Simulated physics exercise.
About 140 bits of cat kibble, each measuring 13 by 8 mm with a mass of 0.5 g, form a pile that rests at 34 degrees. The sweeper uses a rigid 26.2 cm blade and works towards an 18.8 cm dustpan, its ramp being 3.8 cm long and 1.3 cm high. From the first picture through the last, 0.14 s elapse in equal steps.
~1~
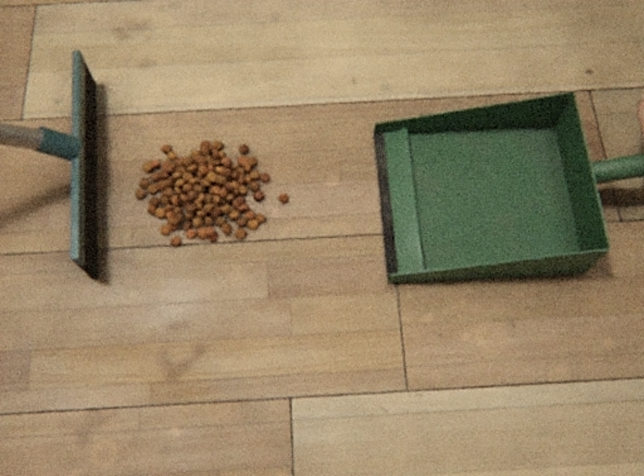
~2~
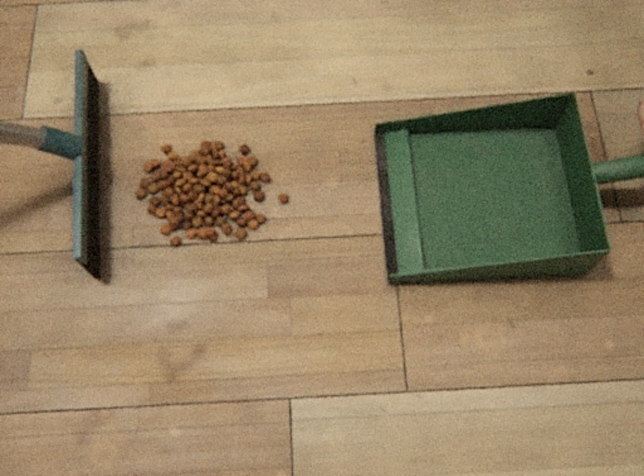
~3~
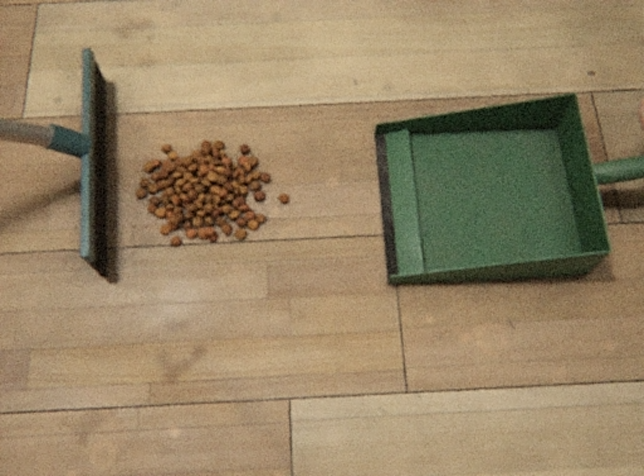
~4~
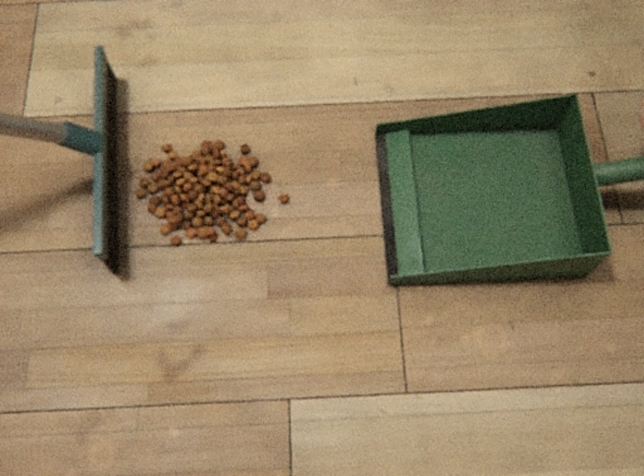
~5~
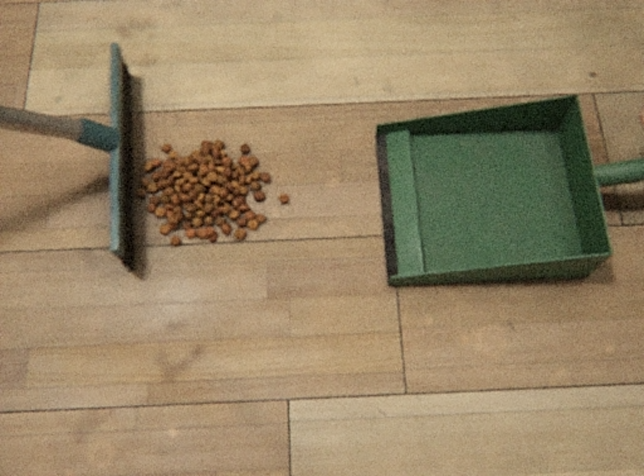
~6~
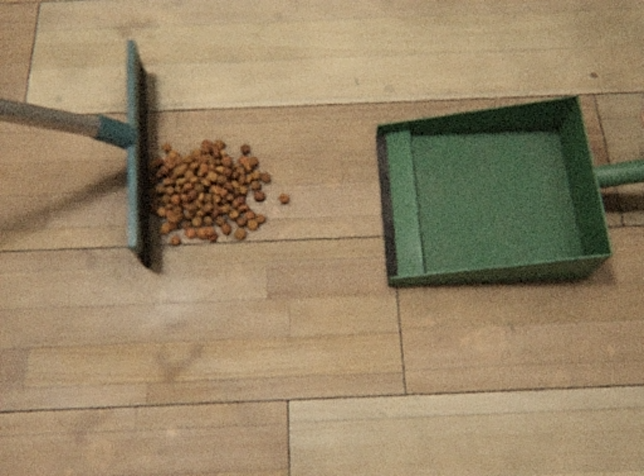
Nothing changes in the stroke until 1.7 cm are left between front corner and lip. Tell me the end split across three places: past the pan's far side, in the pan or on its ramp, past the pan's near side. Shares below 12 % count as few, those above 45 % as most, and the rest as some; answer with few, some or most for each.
Final split: Past the pan's far side: Some; in the pan or on its ramp: Some; past the pan's near side: Few.
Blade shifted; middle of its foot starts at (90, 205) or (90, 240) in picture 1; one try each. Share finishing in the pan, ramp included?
The two tries give some 40 % and some 35 %.
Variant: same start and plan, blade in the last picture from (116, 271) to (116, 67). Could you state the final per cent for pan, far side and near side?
Pan 20; far 5; near 10.
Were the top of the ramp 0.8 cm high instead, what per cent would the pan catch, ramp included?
Then around 40 percent, ramp counted.
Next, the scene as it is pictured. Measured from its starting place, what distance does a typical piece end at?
I'd say close to 22 cm.
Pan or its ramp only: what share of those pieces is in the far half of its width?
I'd put it at around 80 per cent.
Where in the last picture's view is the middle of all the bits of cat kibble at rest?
Centre at rest: Approx. (384, 165) px.
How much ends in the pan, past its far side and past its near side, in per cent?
Far side 25 %, pan 35 %, near side 0 %.
Then, 0.20 s after the last picture, middle of the blade 15 cm from the lip; 0 % over the lip, far side 10 %, near side 0 %.
Then, 0.33 s after the last picture, middle of the blade 6 cm from the lip; 0 % over the lip, far side 20 %, near side 0 %.
Then, 0.60 s after the last picture, middle of the blade 3 cm from the lip; 40 % over the lip, far side 25 %, near side 0 %.
In the end, far side 25 %, pan 35 %, near side 0 %, in front of the lip or behind the blade 35 %.
